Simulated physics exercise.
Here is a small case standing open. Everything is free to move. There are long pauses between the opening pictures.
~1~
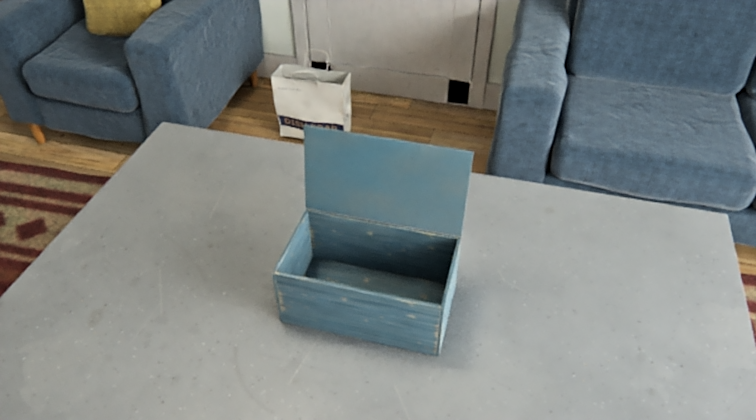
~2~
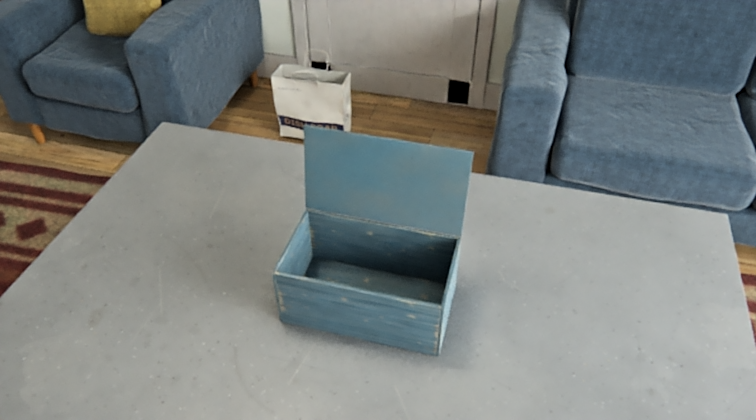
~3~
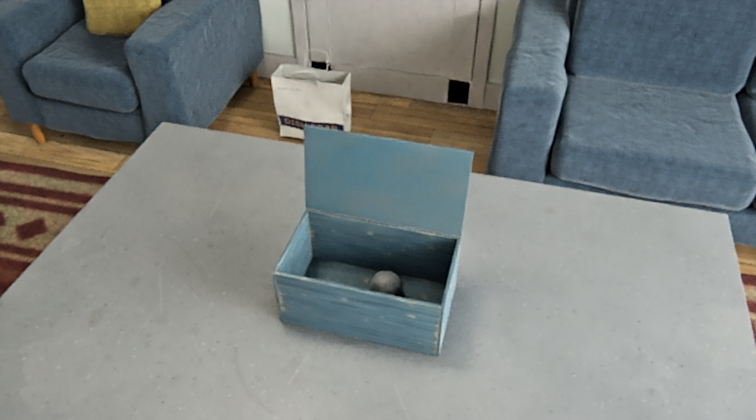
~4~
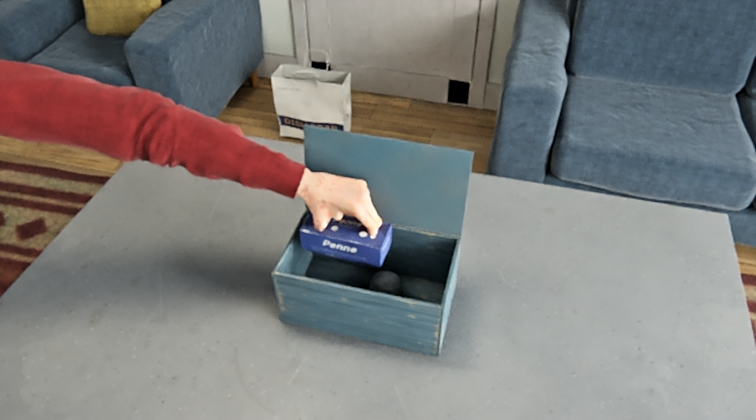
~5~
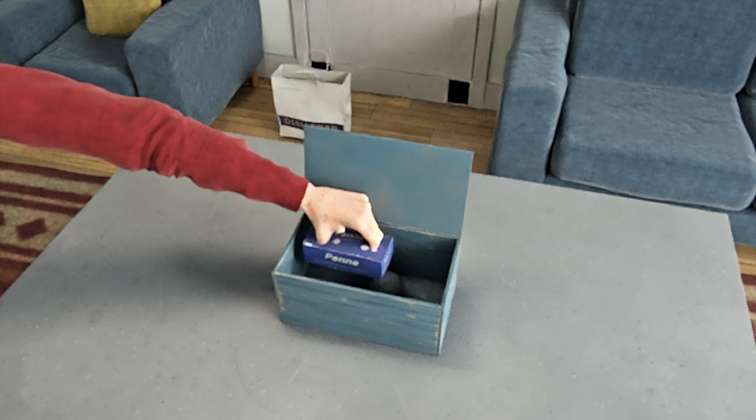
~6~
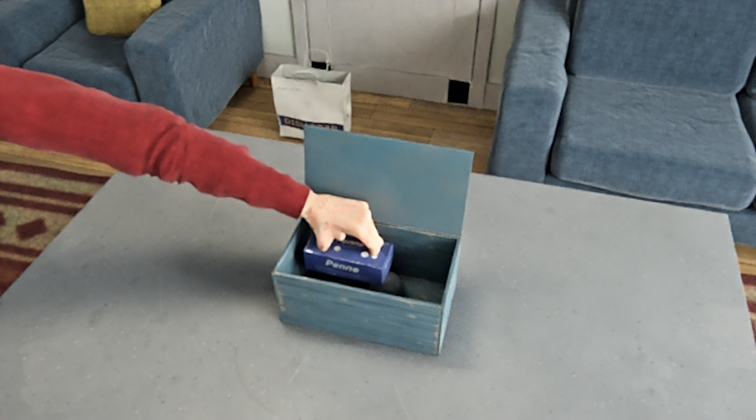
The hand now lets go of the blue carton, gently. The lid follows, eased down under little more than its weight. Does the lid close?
Here the lid shuts flat.
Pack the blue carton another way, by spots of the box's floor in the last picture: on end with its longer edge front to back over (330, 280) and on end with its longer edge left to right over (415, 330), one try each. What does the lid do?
First try: It will not close; second try: It will not close.
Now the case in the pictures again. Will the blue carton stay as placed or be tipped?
It ends up tilted.
Then, 1.10 s after the last picture, lid starting down; blue carton tipped 26° from how it was near (348, 272).
Then, 1.70 s after the last picture, lid 50° above the rim; blue carton tipped 26° from how it was near (349, 272).
Then, 2.10 s after the last picture, lid 11° above the rim; blue carton tipped 26° from how it was near (350, 272).
At rest, lid shut; left askew, blue carton; grey ball in place. Seen from the same camera at the end, blue carton near (350, 272).
